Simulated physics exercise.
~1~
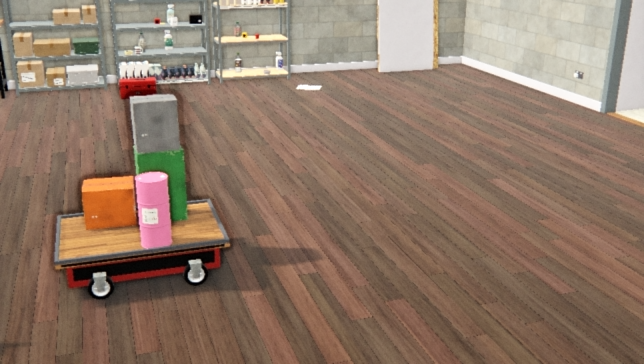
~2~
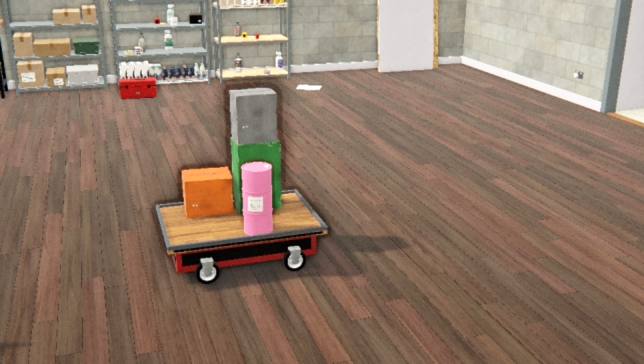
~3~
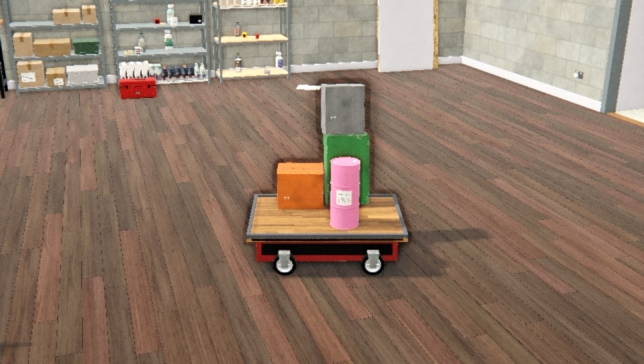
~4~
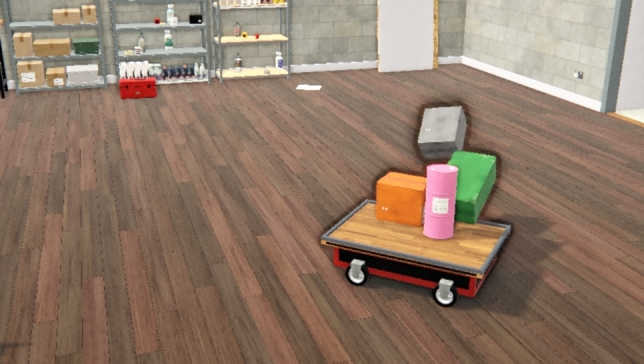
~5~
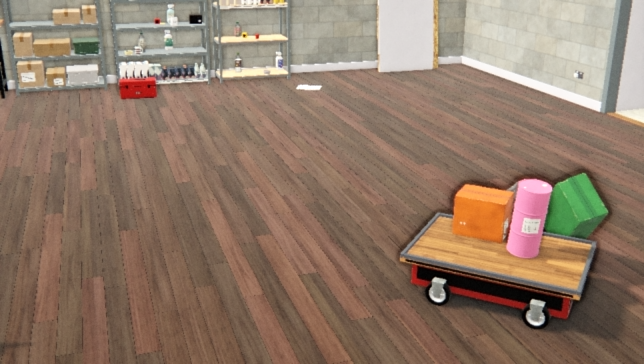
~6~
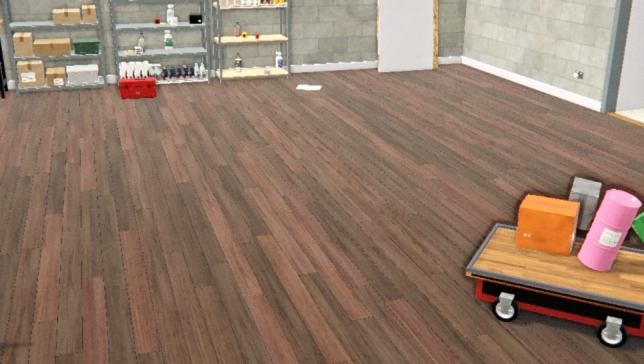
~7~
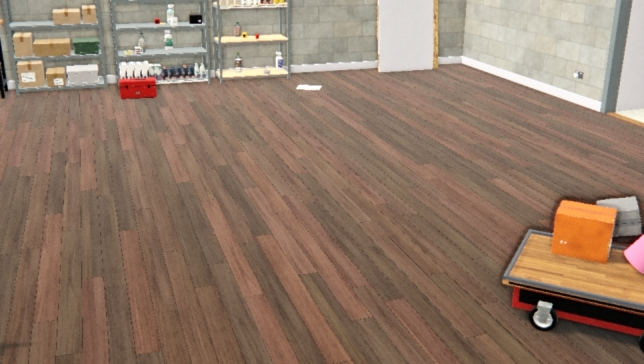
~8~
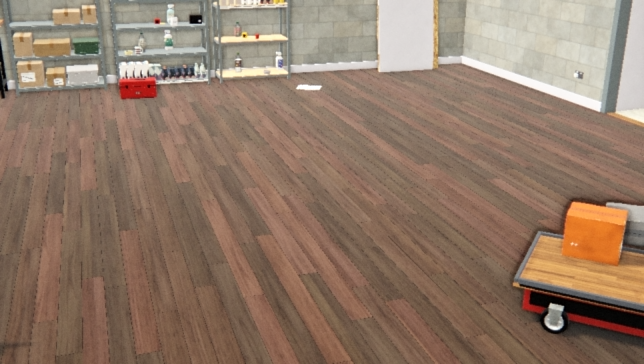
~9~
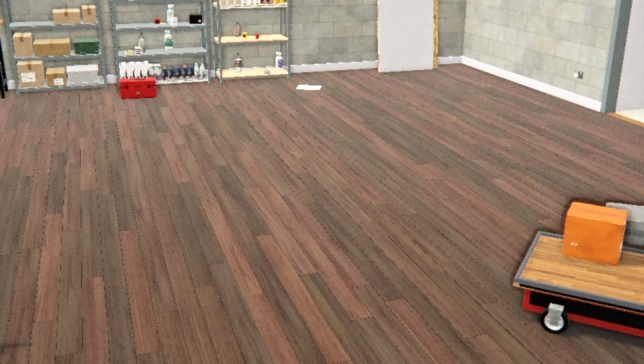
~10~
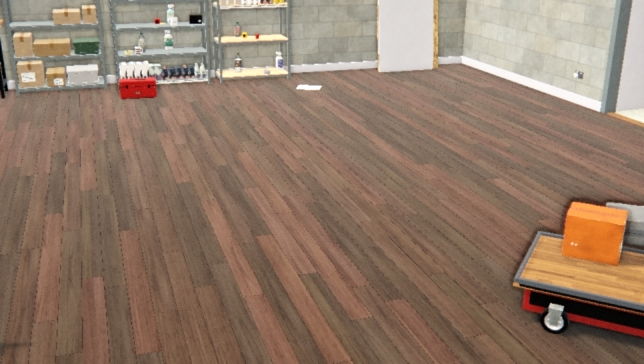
At first, a flat wheeled cart carries an orange box, a pink canister and a grey box stacked on a green one across a wooden floor, with shelves along the back wall. It rolls to the right, and the stack begins to lean. As the cart turns, the green box tips over and the grey box drops behind the canister. The canister then tilts as the cart nears the right edge, and it and the green box pass out of view. Finally the cart stands still, partly cut off, with the orange box still aboard and the grey box lying beyond it.
